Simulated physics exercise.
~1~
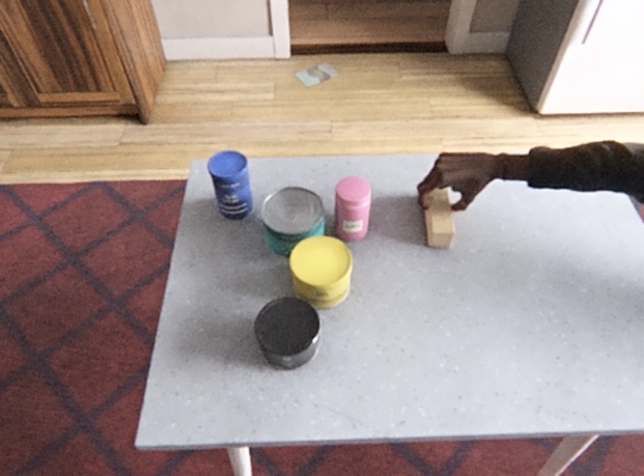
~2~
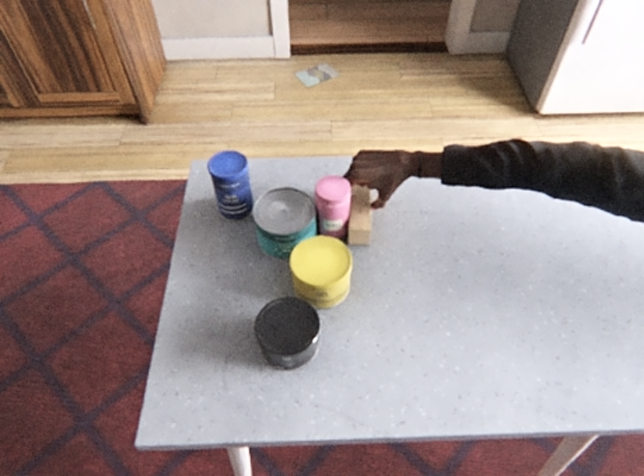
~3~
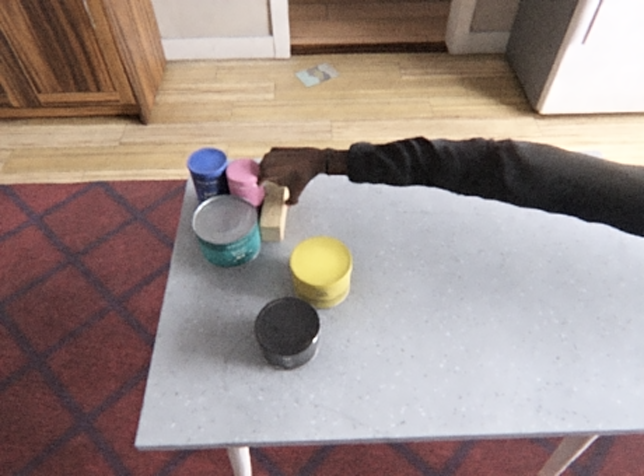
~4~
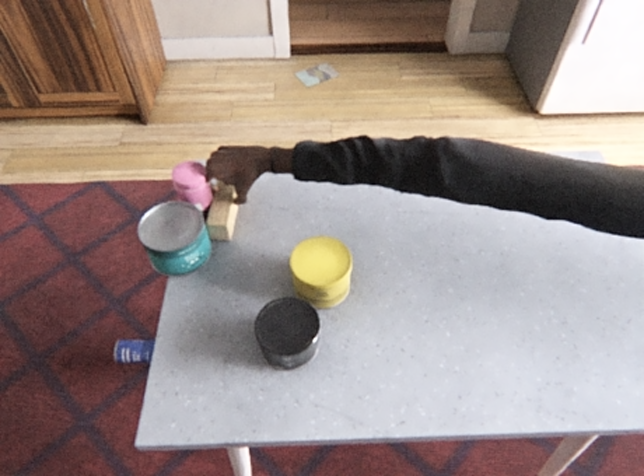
Tabletop with hand sliding wooden block left into pink jar and turquoise tub, blue tin dropping off edge, yellow and black tubs unmoved.
